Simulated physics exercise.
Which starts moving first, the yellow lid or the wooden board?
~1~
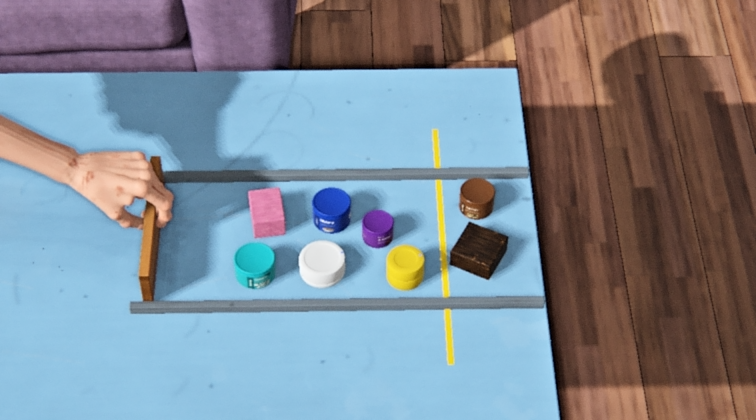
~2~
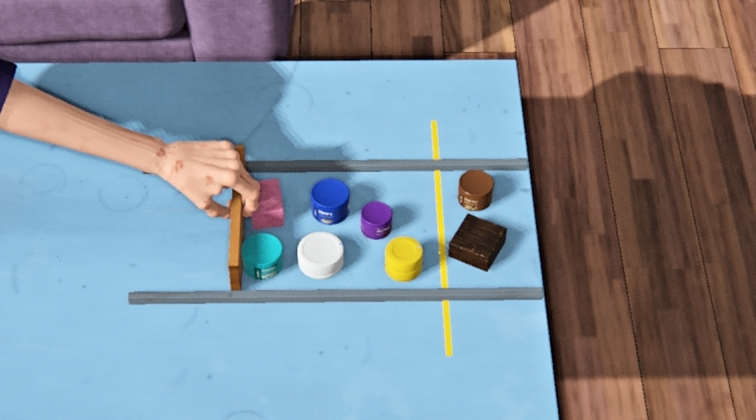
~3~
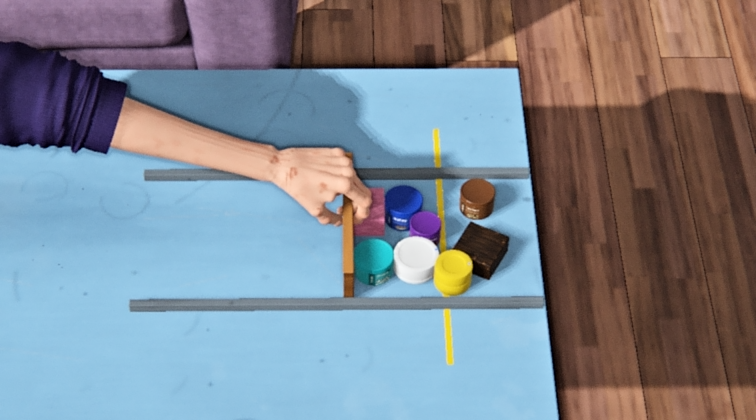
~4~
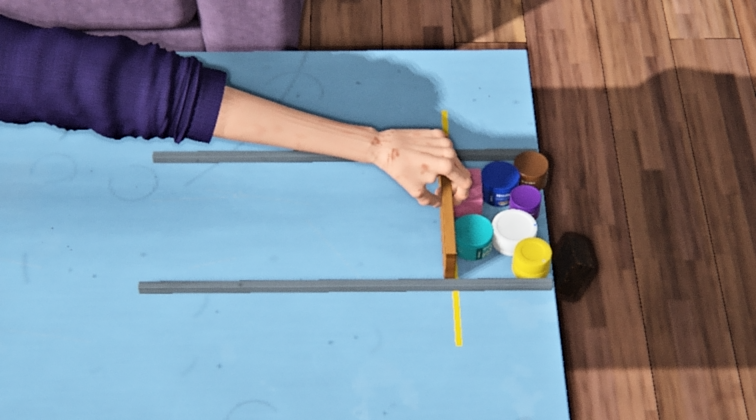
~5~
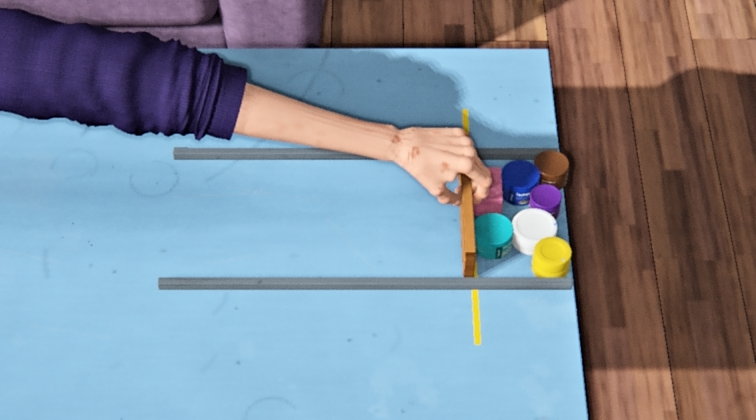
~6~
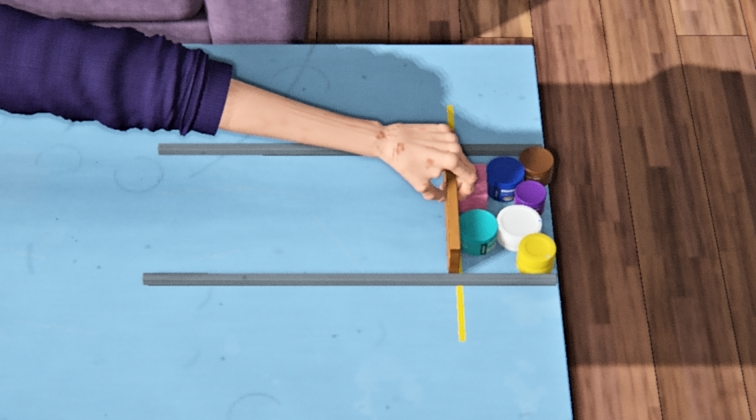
The wooden board starts moving first. The yellow lid stays still at first and only shifts later, as the board pushes the pieces together.
